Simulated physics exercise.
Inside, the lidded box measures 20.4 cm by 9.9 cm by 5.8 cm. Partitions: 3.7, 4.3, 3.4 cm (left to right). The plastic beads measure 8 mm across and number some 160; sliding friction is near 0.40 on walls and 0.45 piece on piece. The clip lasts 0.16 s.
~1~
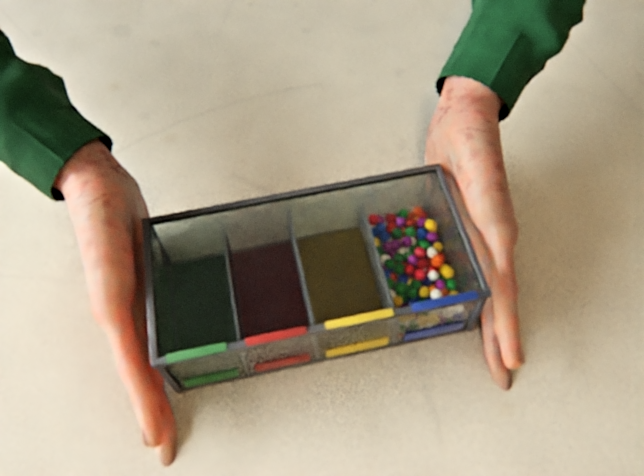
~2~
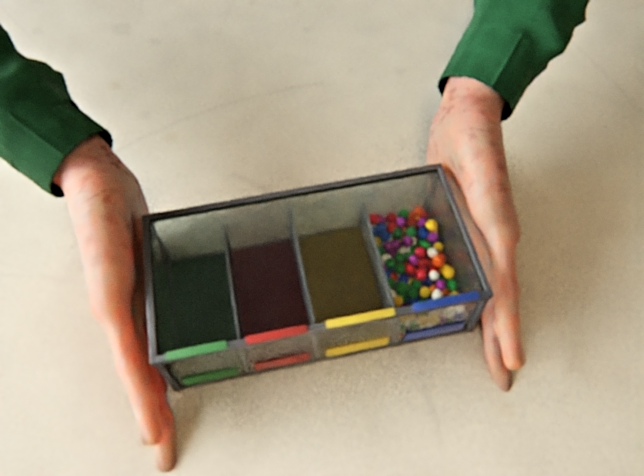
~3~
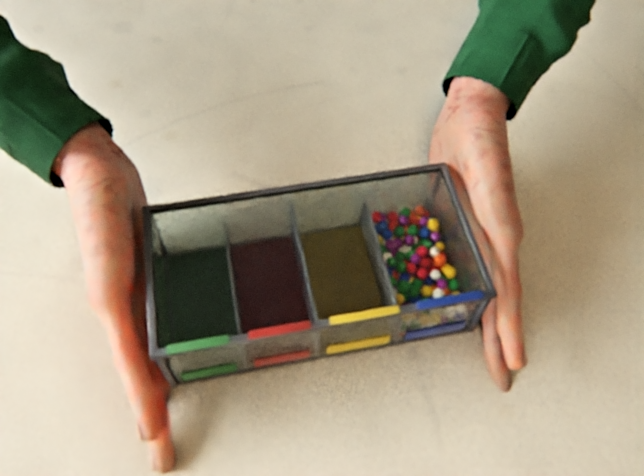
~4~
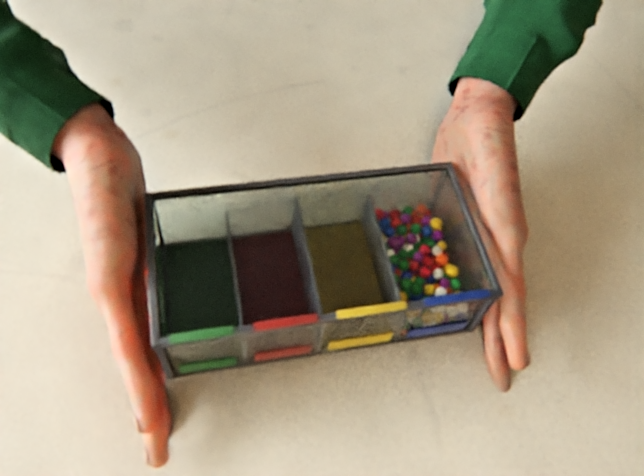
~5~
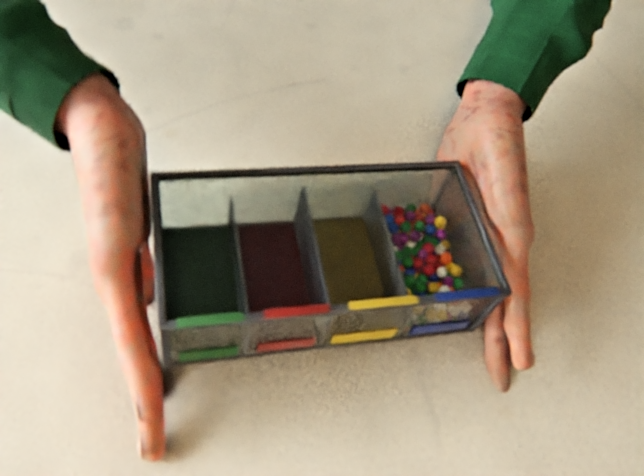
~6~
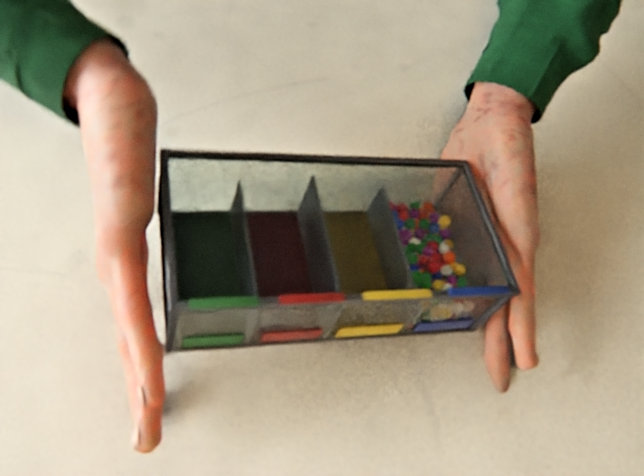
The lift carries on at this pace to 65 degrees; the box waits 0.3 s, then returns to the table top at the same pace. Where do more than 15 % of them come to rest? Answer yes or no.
Red compartment: No; blue compartment: Yes; green compartment: No; yellow compartment: No.
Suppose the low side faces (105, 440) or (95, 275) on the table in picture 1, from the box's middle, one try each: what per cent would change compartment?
Some 30 and 30 per cent.
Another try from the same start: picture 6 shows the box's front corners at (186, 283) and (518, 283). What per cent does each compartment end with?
Red 0; blue 100; green 0; yellow 0.
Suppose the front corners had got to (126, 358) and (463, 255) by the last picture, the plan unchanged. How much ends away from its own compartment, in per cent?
It would be near 20 per cent.
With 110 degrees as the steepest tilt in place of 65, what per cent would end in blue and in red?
In that case blue 100; red 0.
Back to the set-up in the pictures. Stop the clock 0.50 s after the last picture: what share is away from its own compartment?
About 0 per cent.
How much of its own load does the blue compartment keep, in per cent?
Roughly 100 per cent.
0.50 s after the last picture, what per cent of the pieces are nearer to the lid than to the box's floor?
Roughly 10 per cent.
Then, 0.50 s after the last picture, tilt 65 degrees; blue 100 %.
Then, 0.83 s after the last picture, tilt 39 degrees; blue 100 %.
Then, 1.26 s after the last picture, tilt 0 degrees; blue 100 %.
In the end, red 0 %, blue 100 %, green 0 %, yellow 0 %.
